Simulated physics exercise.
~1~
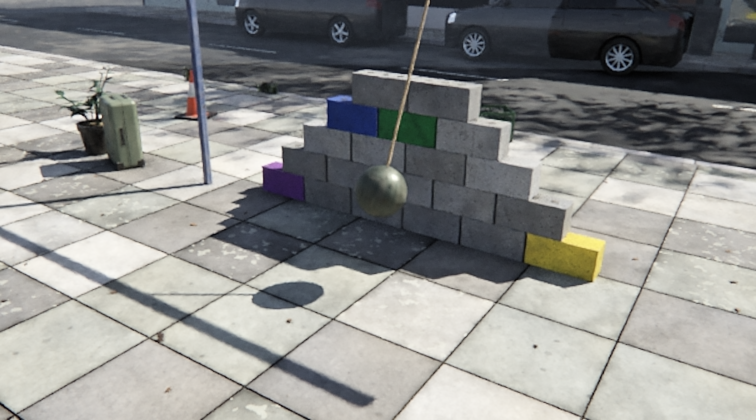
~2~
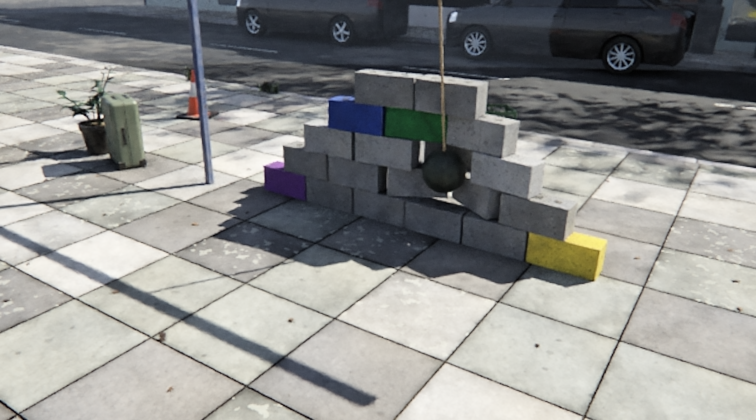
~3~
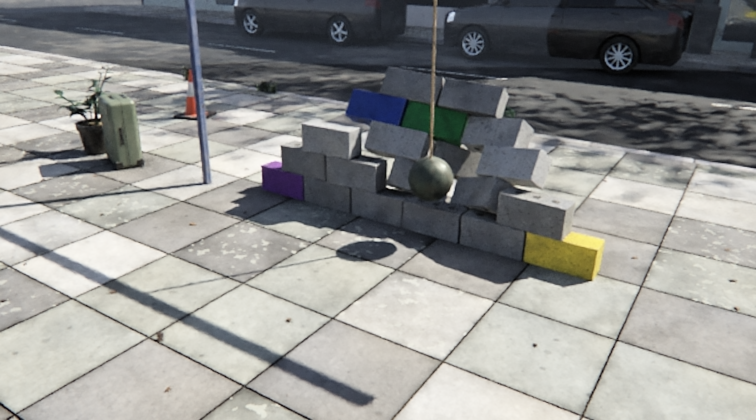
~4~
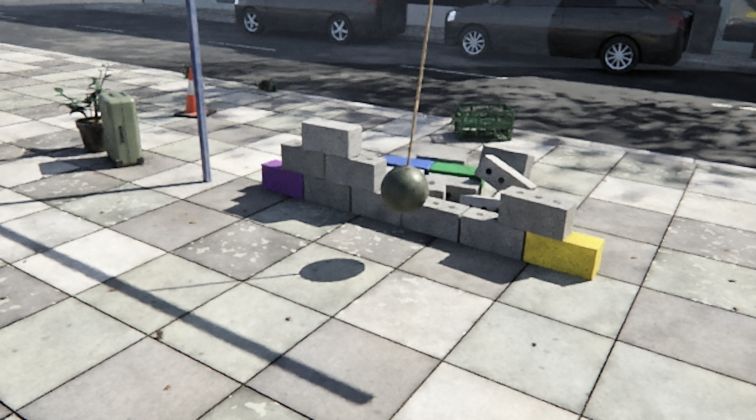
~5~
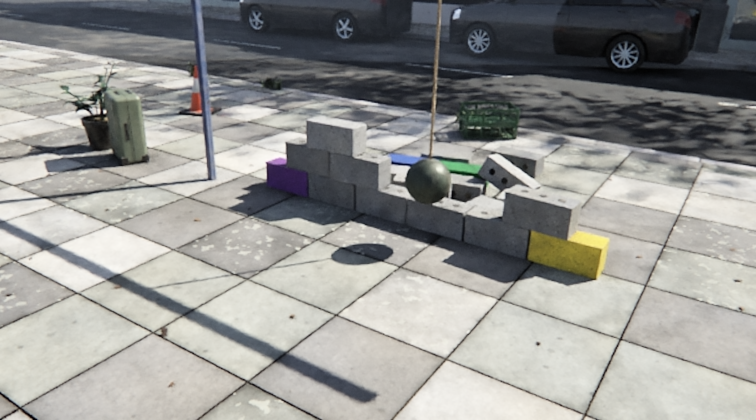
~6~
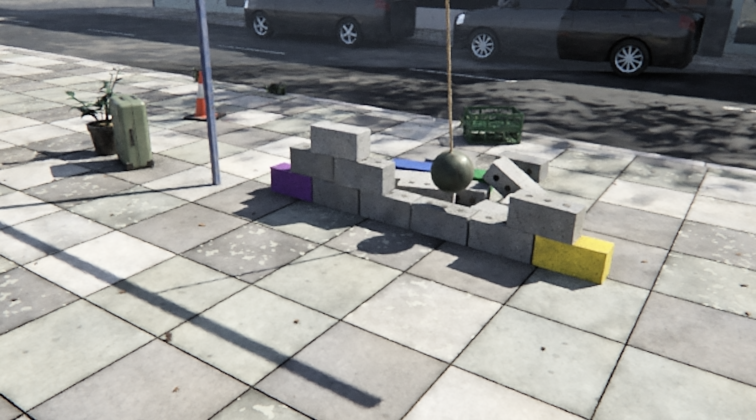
An iron ball on a long line swings into a stepped pyramid wall of grey concrete blocks on a sunlit paved sidewalk, seen from slightly above by a gently swaying camera. A purple block marks the wall's lower left end and a yellow one its lower right, with blue and green blocks side by side near the top. The ball strikes right of centre, and the upper blocks shift, lean and topple backward toward the road. The ball swings back, then in again over the gap. The blue and green blocks end on their sides behind the low remains, while purple and yellow stay put.
